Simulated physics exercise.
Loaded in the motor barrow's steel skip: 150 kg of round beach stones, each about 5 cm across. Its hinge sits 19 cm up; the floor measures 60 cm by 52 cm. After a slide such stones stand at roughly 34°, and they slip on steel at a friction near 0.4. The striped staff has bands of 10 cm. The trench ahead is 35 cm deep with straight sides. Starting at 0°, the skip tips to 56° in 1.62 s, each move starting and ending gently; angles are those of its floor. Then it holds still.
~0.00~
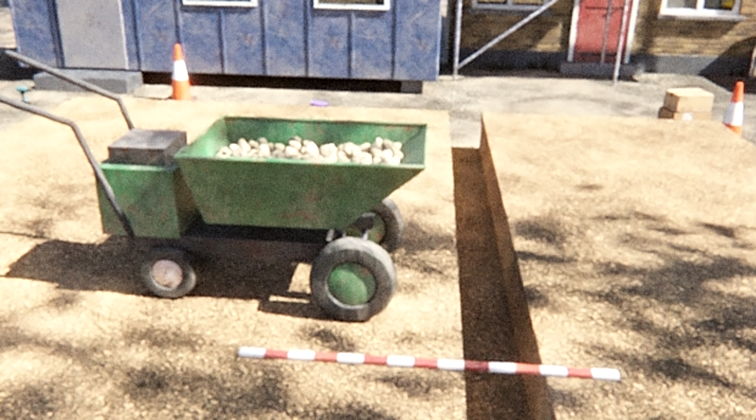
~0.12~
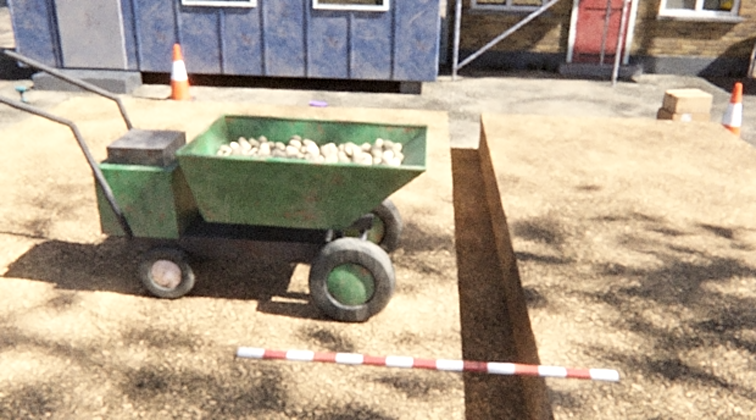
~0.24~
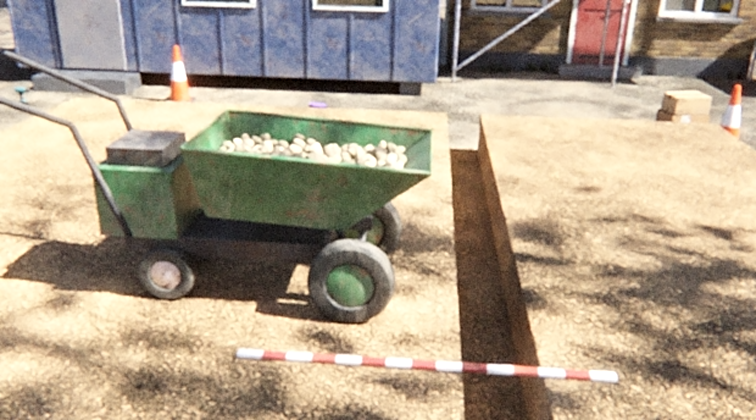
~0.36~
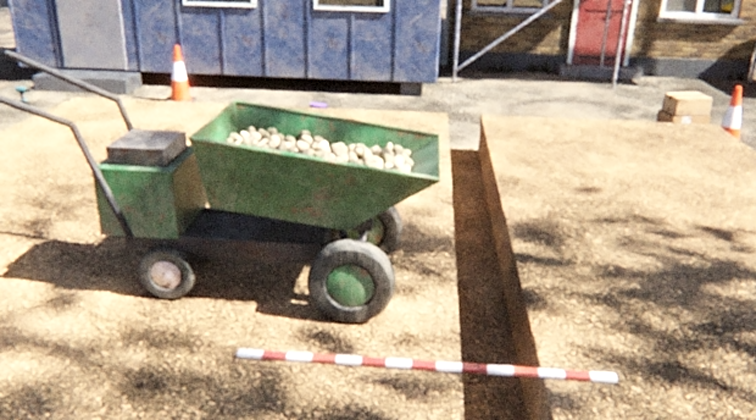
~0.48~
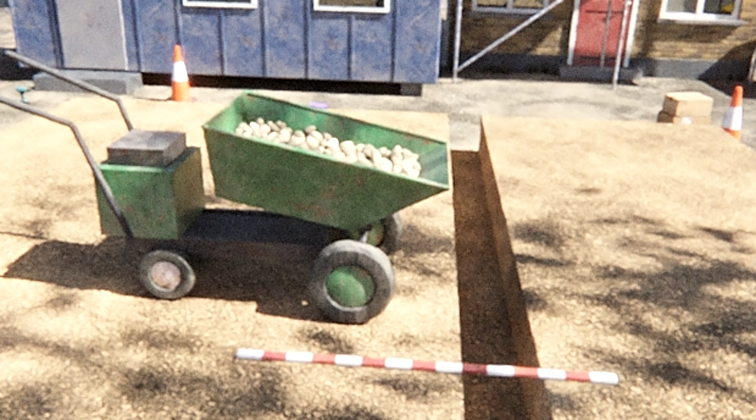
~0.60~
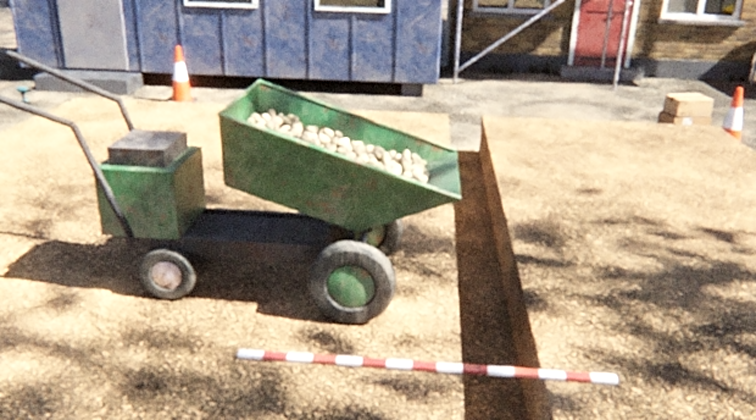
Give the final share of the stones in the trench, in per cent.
Close to 58 in a hundred.
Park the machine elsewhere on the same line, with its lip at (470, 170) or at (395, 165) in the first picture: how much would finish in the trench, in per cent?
Near 20 per cent from the first place, 90 from the second.
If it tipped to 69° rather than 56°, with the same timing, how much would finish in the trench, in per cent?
Then about 55 per cent.
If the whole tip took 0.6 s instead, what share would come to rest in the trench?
In that case some 40 per cent.
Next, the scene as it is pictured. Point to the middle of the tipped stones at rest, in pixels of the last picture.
Near (515, 335).
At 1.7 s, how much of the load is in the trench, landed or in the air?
Some 15 per cent.
After 1.2 s the floor is at 47°; 100 % in the skip; the foremost stones are at (477, 232).
After 1.7 s the floor is at 56°; 70 % in the skip, 15 % in the trench, 15 % past the trench; the foremost stones are at (577, 299).
After 2.1 s the floor is at 56°; 35 % in the skip, 26 % in the trench, 39 % past the trench; the foremost stones are at (674, 311).
After 4.0 s the floor is at 56°; 0 % in the skip, 58 % in the trench, 42 % past the trench; the foremost stones are at (744, 318).
